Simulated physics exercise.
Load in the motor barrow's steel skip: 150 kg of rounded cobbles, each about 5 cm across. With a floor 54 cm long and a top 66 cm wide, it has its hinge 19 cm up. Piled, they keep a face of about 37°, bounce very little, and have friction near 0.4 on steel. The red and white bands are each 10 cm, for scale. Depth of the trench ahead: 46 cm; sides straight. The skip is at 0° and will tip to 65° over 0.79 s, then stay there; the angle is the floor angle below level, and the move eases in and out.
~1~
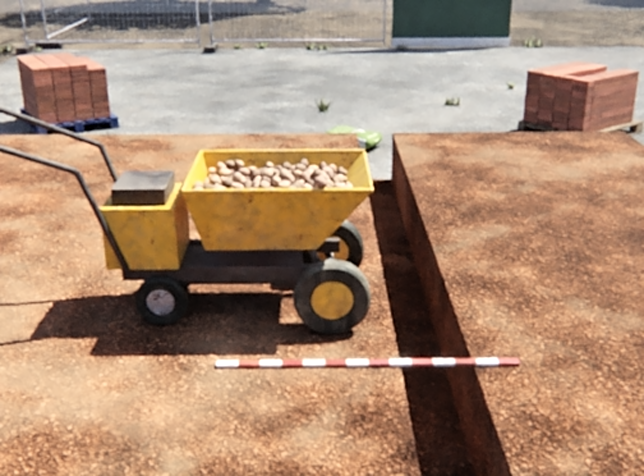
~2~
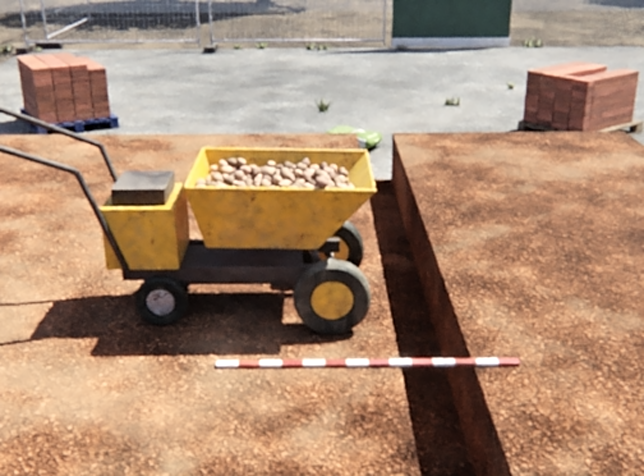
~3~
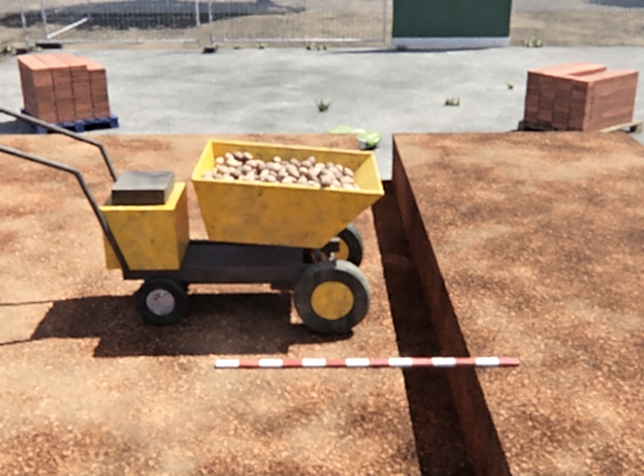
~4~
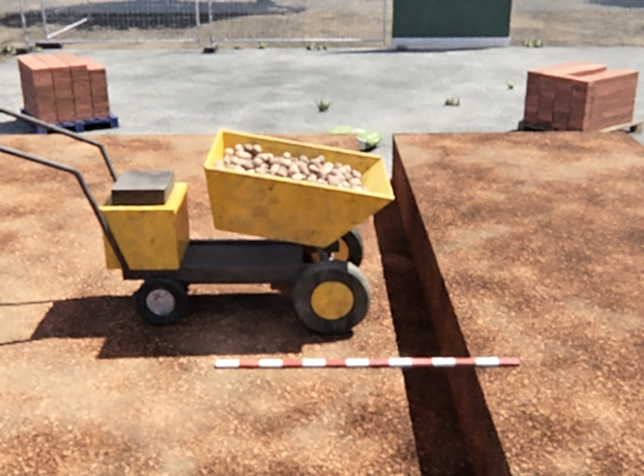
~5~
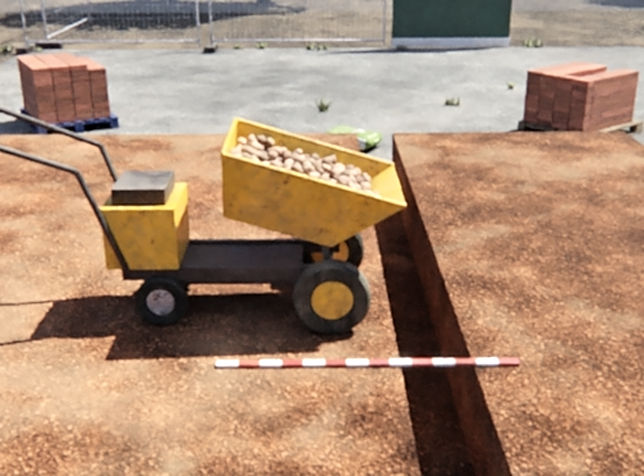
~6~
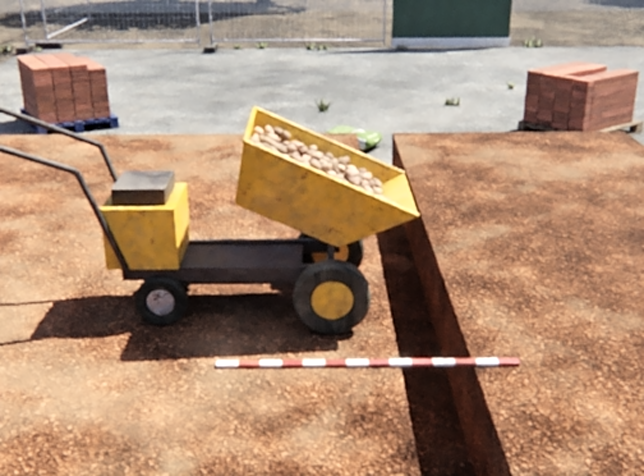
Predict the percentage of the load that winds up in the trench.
My prediction is about 27 per cent.
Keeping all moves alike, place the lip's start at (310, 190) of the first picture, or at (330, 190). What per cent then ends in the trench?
Some 80 and some 60 per cent, in that order.
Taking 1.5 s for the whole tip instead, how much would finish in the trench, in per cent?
With that change, it comes to around 35 per cent.
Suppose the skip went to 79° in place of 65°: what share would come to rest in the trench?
In that case near 15 per cent.
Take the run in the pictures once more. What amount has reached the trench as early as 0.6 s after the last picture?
By that moment, roughly 0 per cent of the load.
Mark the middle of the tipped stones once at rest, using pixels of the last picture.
Around (492, 300).
Then, 0.3 s after the last picture the floor is at 55°, 100 % in the skip; the foremost stones are at (432, 240).
Then, 0.6 s after the last picture the floor is at 65°, 77 % in the skip, 2 % in the trench, 21 % past the trench; the foremost stones are at (511, 296).
Then, 0.9 s after the last picture the floor is at 65°, 35 % in the skip, 2 % in the trench, 63 % past the trench; the foremost stones are past the picture's edge.
Then, 2.9 s after the last picture the floor is at 65°, 0 % in the skip, 27 % in the trench, 73 % past the trench; the foremost stones are past the picture's edge.
